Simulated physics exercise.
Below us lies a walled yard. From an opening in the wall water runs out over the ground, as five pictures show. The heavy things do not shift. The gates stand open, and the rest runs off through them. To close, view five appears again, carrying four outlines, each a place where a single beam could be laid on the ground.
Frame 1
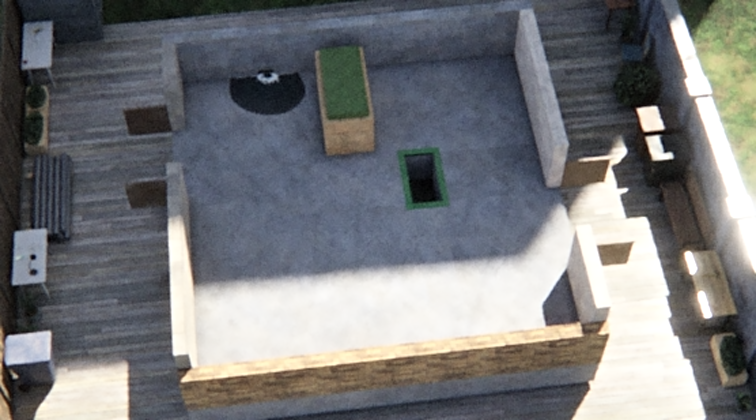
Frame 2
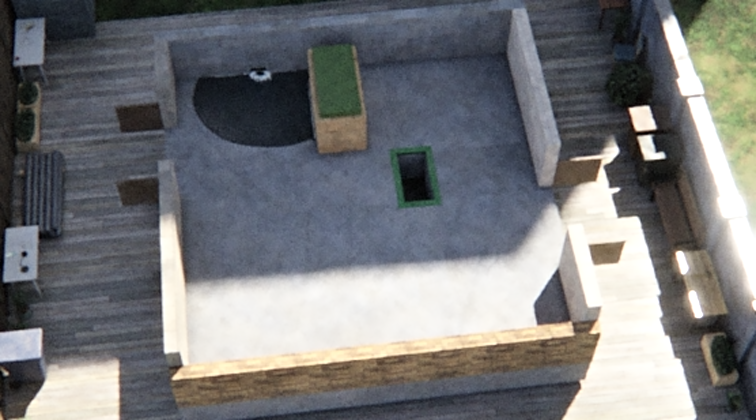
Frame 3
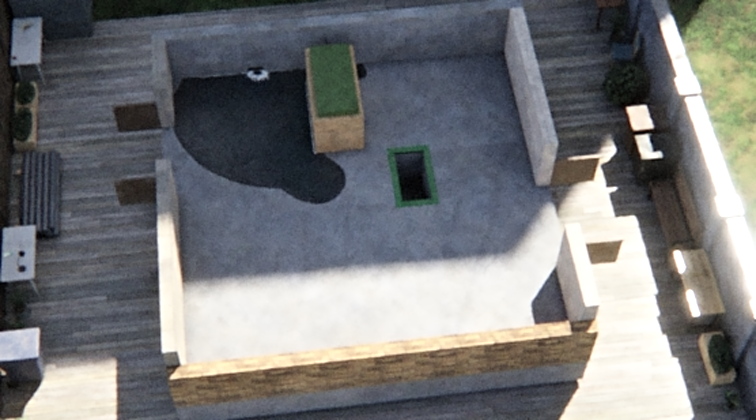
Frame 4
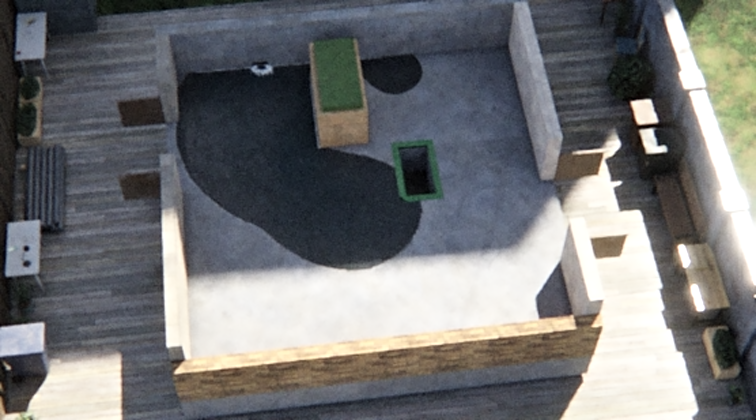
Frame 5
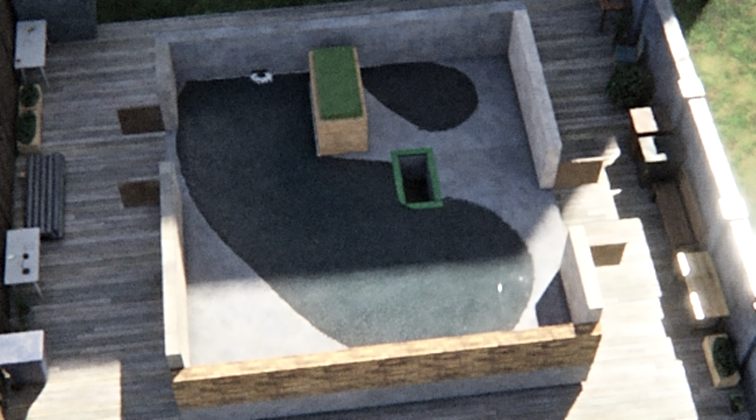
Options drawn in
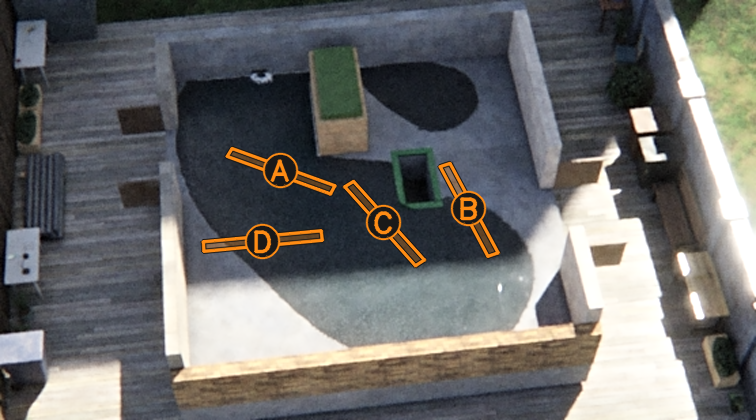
Dark water spreading from the back wall of a walled yard, passing around a grass-topped block and reaching a green-rimmed drain.
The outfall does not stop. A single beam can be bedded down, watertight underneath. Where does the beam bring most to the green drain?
A beats the others.
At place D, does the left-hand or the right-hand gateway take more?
More leaves on the right.
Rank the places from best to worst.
Best to worst: A, D, B, C.
On the marked copy, A from (229, 152) to (332, 189); B from (445, 165) to (493, 254); C from (349, 184) to (419, 262); D from (203, 246) to (321, 235).
With A, about 41 % of the stream runs into the green drain, about 55 % out by the gates.
With B, about 10 % of the stream runs into the green drain, about 88 % out by the gates.
With C, about 7 % of the stream runs into the green drain, about 90 % out by the gates.
With D, about 21 % of the stream runs into the green drain, about 78 % out by the gates.
